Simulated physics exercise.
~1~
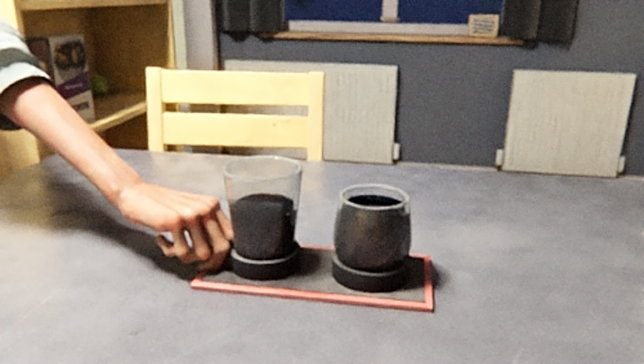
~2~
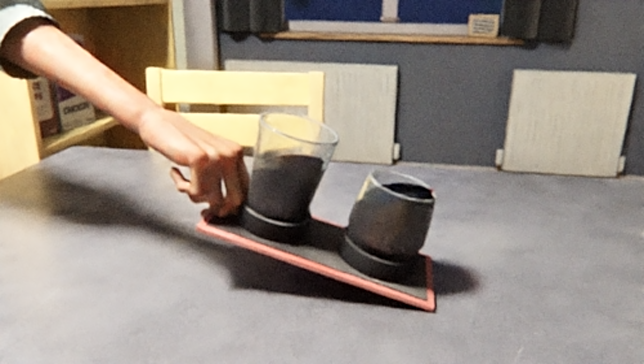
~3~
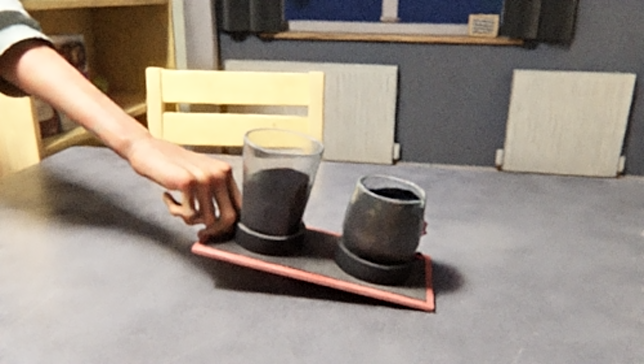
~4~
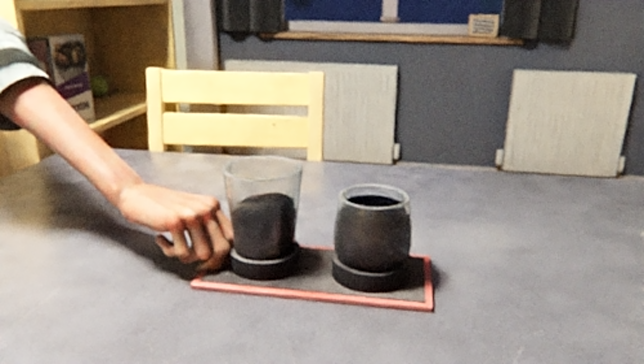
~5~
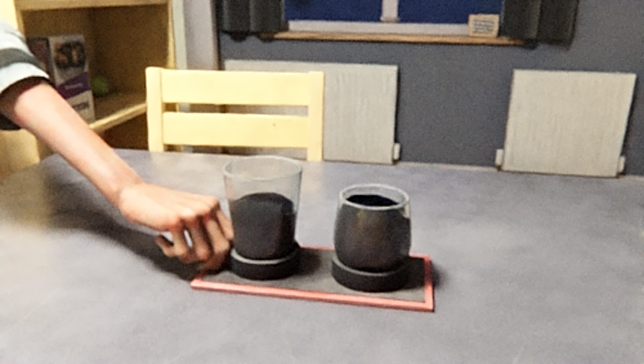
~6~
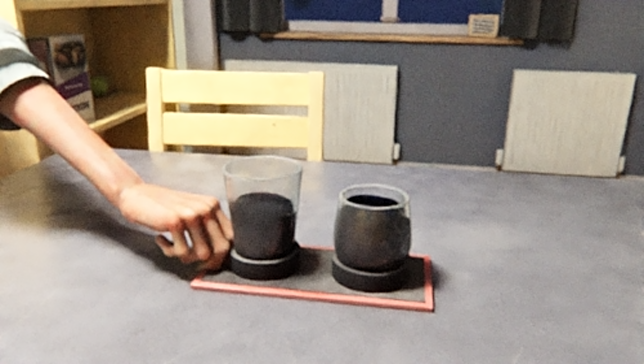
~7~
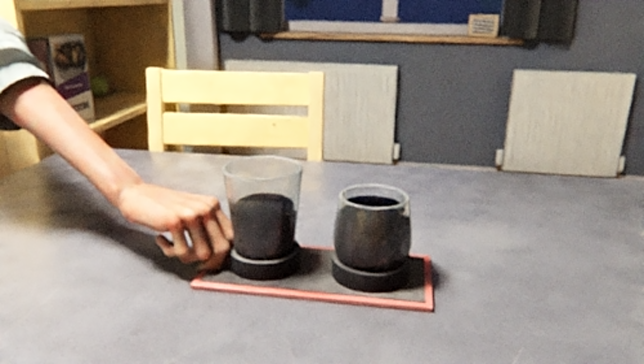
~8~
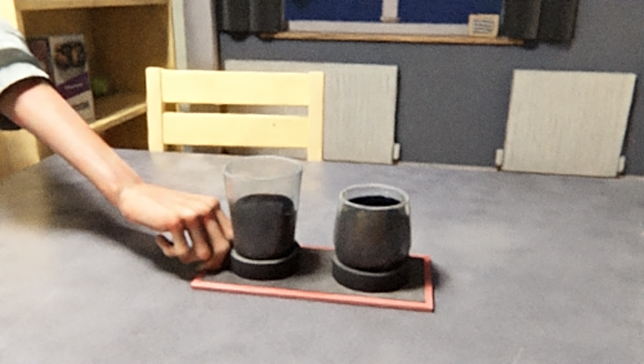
A hand lifted the left end of a red-edged tray holding two glasses of dark liquid, tilting them to the right, then lowered it gently back to the table, where both glasses stayed upright beside the resting hand.
